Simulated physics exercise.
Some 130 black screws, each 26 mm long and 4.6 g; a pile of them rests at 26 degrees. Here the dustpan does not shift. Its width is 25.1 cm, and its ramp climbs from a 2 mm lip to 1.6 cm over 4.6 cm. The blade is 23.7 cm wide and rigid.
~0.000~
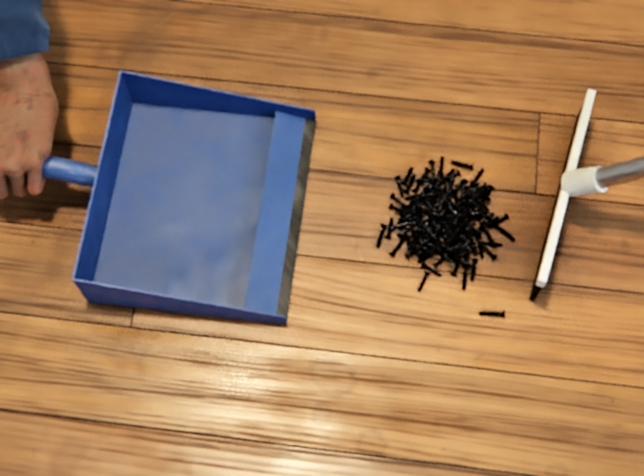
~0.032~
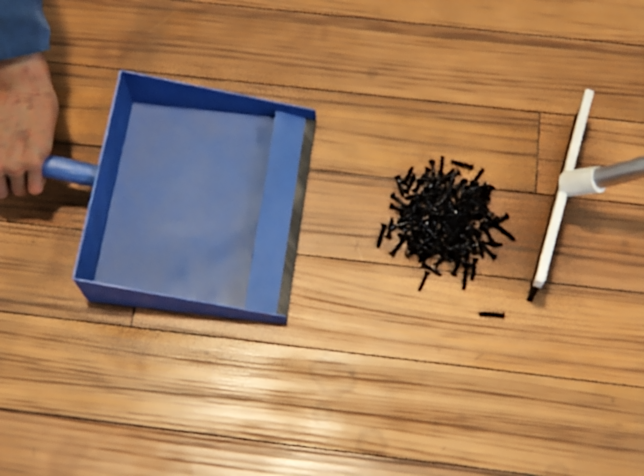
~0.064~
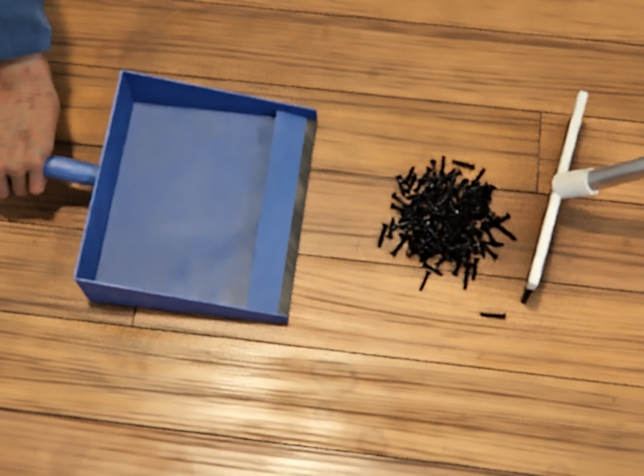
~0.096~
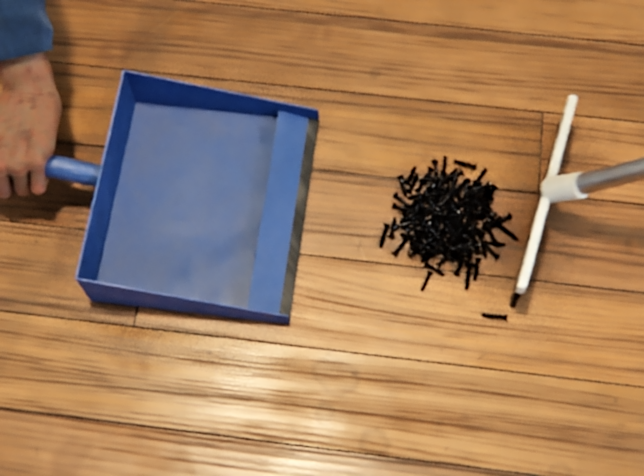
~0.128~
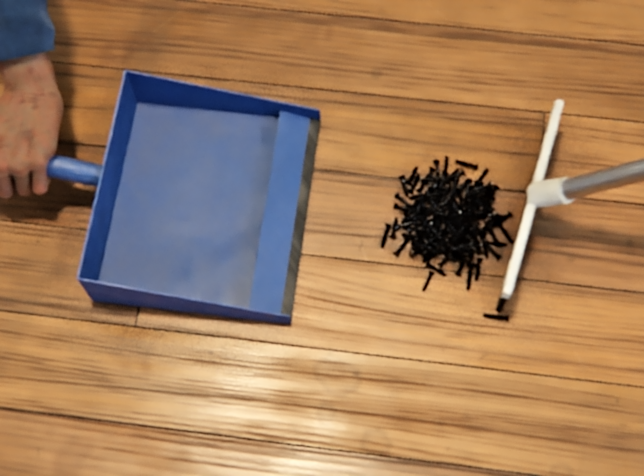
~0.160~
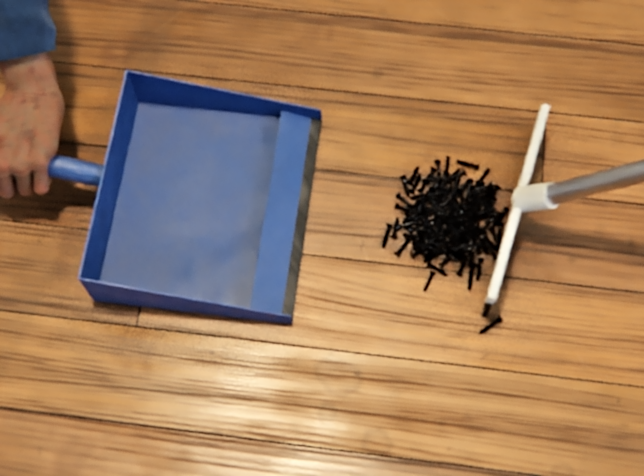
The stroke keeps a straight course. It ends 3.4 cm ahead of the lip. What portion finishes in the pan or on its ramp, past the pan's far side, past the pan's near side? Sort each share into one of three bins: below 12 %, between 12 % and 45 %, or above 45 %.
Pan: Below 12 %; far side: Below 12 %; near side: Below 12 %.
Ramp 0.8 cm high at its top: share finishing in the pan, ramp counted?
I'd expect close to 5 per cent.
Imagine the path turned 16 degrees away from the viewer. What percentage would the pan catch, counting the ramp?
Roughly 10 per cent would finish in the pan or on its ramp.
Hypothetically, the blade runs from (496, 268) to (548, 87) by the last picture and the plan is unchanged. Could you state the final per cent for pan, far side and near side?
That ends as pan 15, far 5, and near 0.
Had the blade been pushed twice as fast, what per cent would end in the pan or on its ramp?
Some 35 %.
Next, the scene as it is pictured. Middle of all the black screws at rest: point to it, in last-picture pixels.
(334, 222) or so.
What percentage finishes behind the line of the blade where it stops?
Something like 5 per cent, roughly.
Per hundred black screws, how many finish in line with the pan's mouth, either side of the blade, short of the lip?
Close to 95 per cent of them end up there.
After 0.33 s, middle of the blade 14 cm from the lip; 0 % over the lip, far side 0 %, near side 0 %.
After 0.45 s, middle of the blade 8 cm from the lip; 0 % over the lip, far side 0 %, near side 0 %.
After 0.69 s, middle of the blade 6 cm from the lip; 5 % over the lip, far side 0 %, near side 0 %.
By 1.4 s all is still; pan 5 %, far side 0 %, near side 0 %, in front of the lip or behind the blade 95 %.
